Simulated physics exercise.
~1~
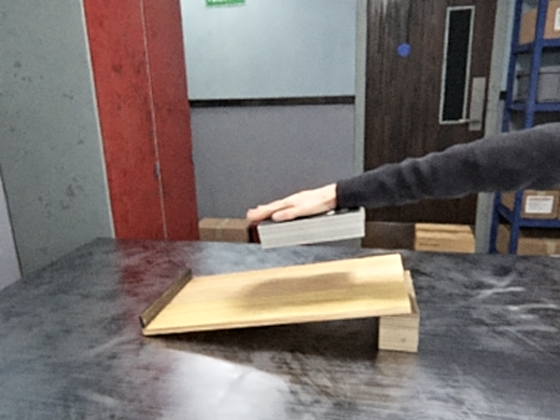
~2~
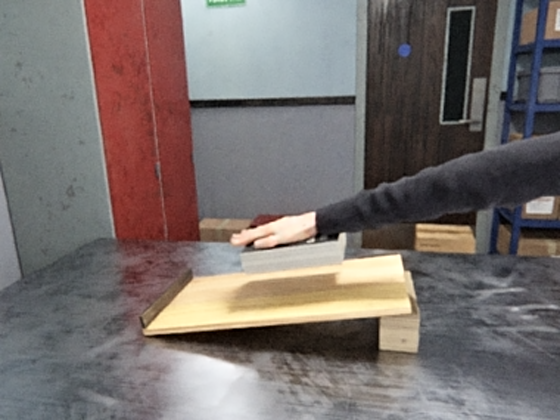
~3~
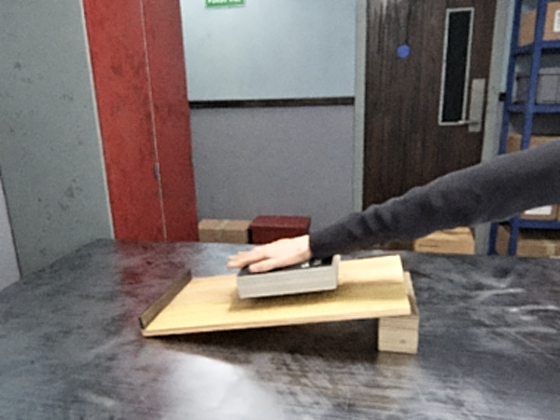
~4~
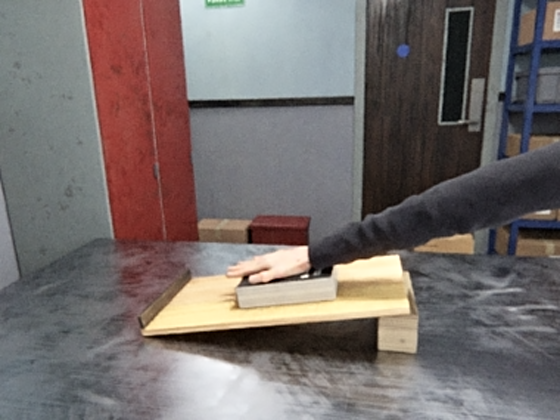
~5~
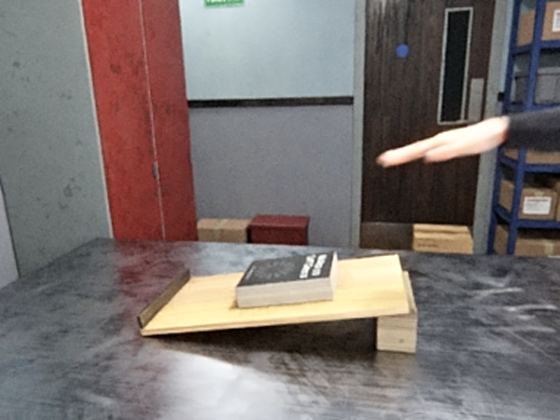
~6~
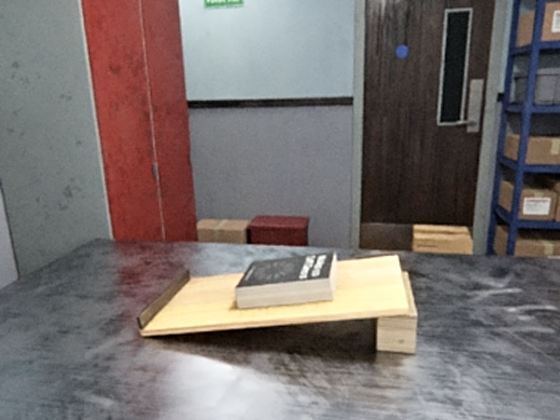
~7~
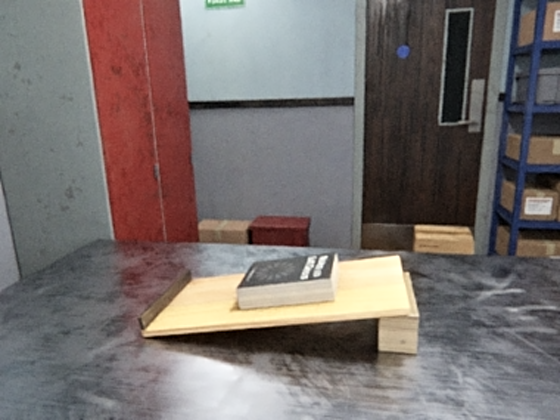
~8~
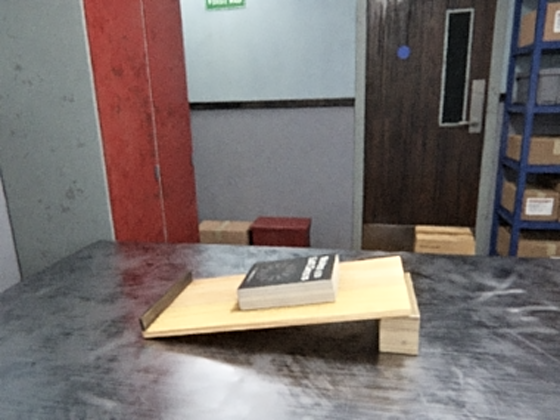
On a dark table in a room with a red panel and a door, a hand lowered a thick black book onto a gently sloping wooden board propped on a block, then let go and drew away, and the book stayed in place.
